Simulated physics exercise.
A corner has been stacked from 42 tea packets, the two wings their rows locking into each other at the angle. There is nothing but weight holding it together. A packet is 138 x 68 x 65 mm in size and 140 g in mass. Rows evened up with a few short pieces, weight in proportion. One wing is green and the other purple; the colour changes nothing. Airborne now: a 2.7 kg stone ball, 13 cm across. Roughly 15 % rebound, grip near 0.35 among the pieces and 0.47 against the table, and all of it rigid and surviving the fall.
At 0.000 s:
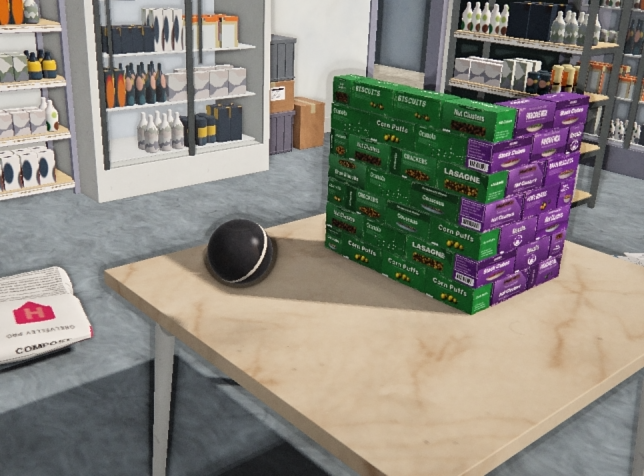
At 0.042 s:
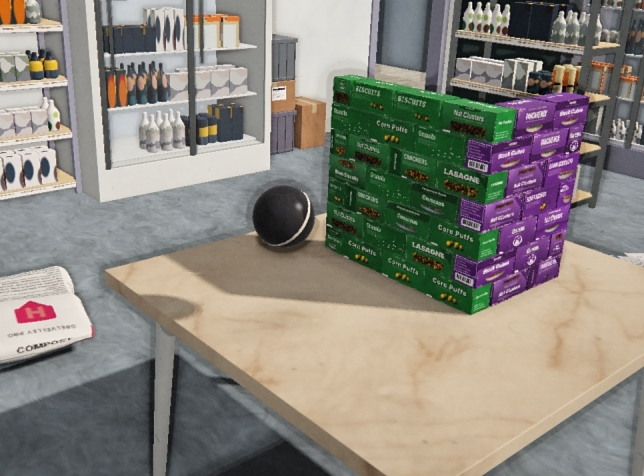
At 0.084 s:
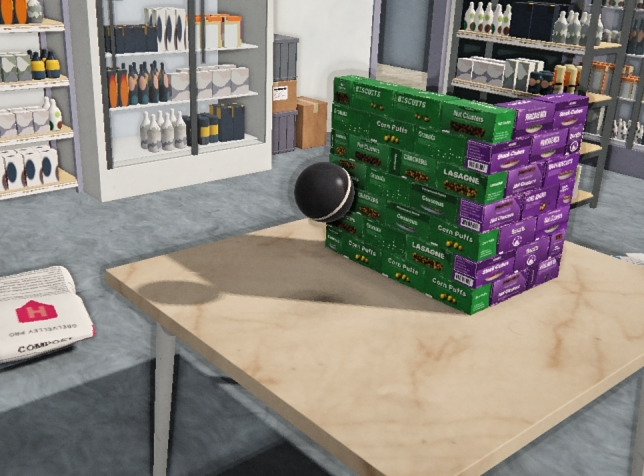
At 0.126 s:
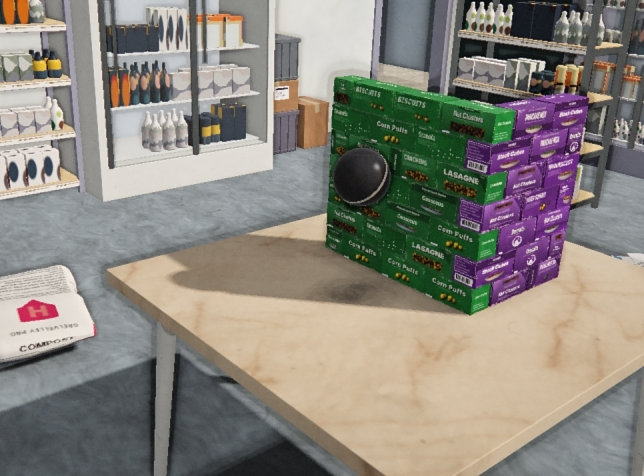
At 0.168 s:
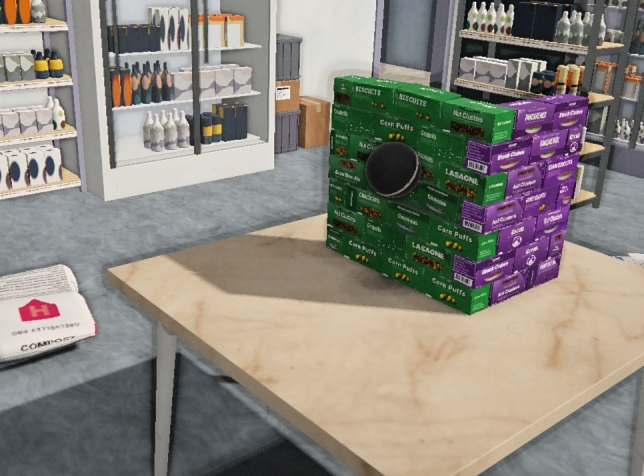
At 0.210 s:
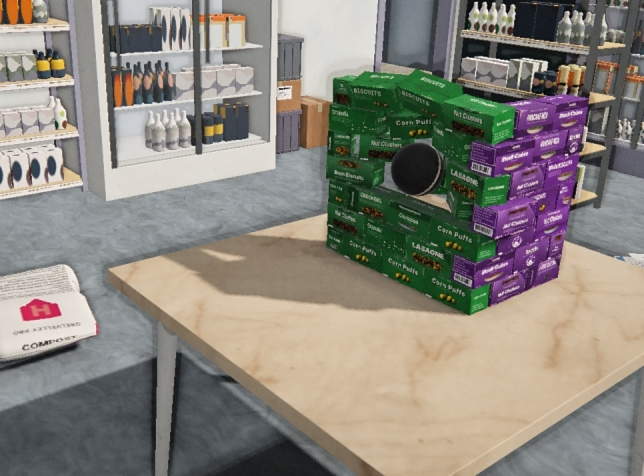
In a shop, a black ball flying rightward above a table and punching into the green wing of a green-and-purple box stack, shoving boxes loose.
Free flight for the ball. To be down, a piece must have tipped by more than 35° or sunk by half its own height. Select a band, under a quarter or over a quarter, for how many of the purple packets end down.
The share is fewer than one in four.
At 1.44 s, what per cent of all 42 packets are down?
By then 30 %.
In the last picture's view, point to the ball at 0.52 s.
At about (532, 209).
After 0.30 s, ball still moving; none of the 17 purple packets down (5 of 42 in all colours); top purple packet shifted 11 mm; top green packet on its side.
After 0.52 s, ball still moving; none of the 17 purple packets down (6 of 42 in all colours); top purple packet shifted 9 mm; top green packet upside down.
After 0.86 s, ball still moving; none of the 17 purple packets down (10 of 42 in all colours); top purple packet leaning 3°; top green packet leaning 49°, 34 cm lower.
After 1.44 s, ball still moving; none of the 17 purple packets down (12 of 42 in all colours); top purple packet unmoved; top green packet 39 cm lower.
At rest (3.3 s), ball rolling away; none of the 17 purple packets down (12 of 42 in all colours); top purple packet unmoved; top green packet 39 cm lower. That is 0 per cent. As the last picture would show them, middles, top purple packet near (523, 120), top green packet near (483, 247).
